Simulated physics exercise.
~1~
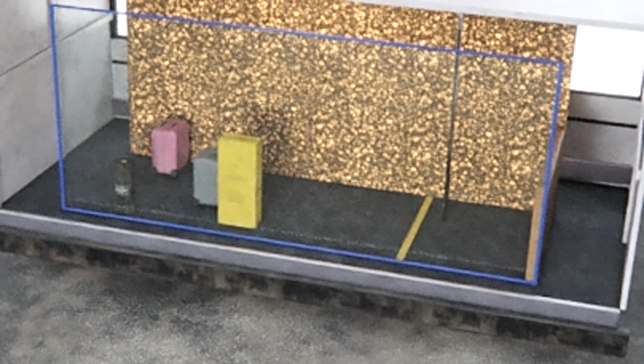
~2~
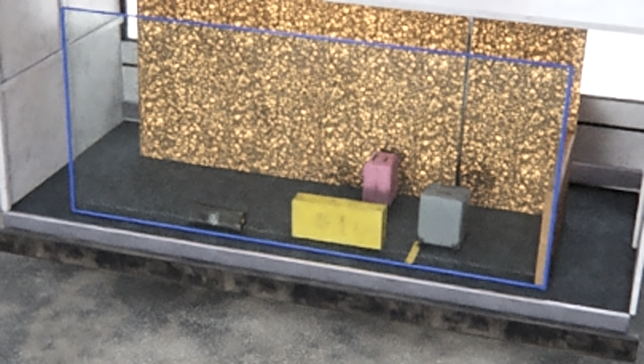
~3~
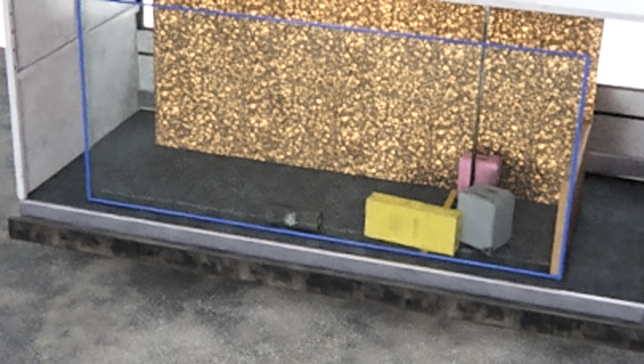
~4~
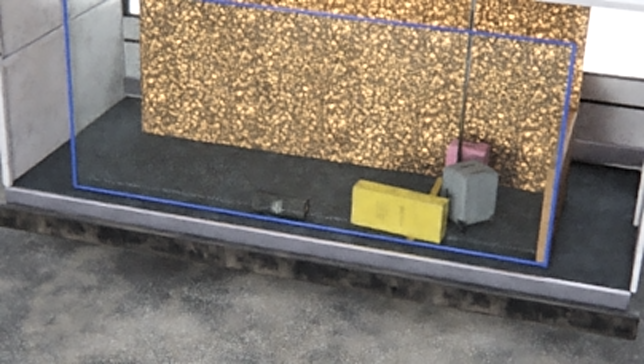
A long bay with a dark floor and a speckled golden-brown back wall, outlined in blue, is seen from slightly above by a gently swaying camera. A pink case, a grey case and a tall yellow box stand left of centre, with a small dark roll farther left and a yellow line across the floor to the right. The cases roll right as the box and the roll topple and slide the same way. The cases continue past the line, close together near the right end. The yellow box ends lying just short of it, the roll farther left.
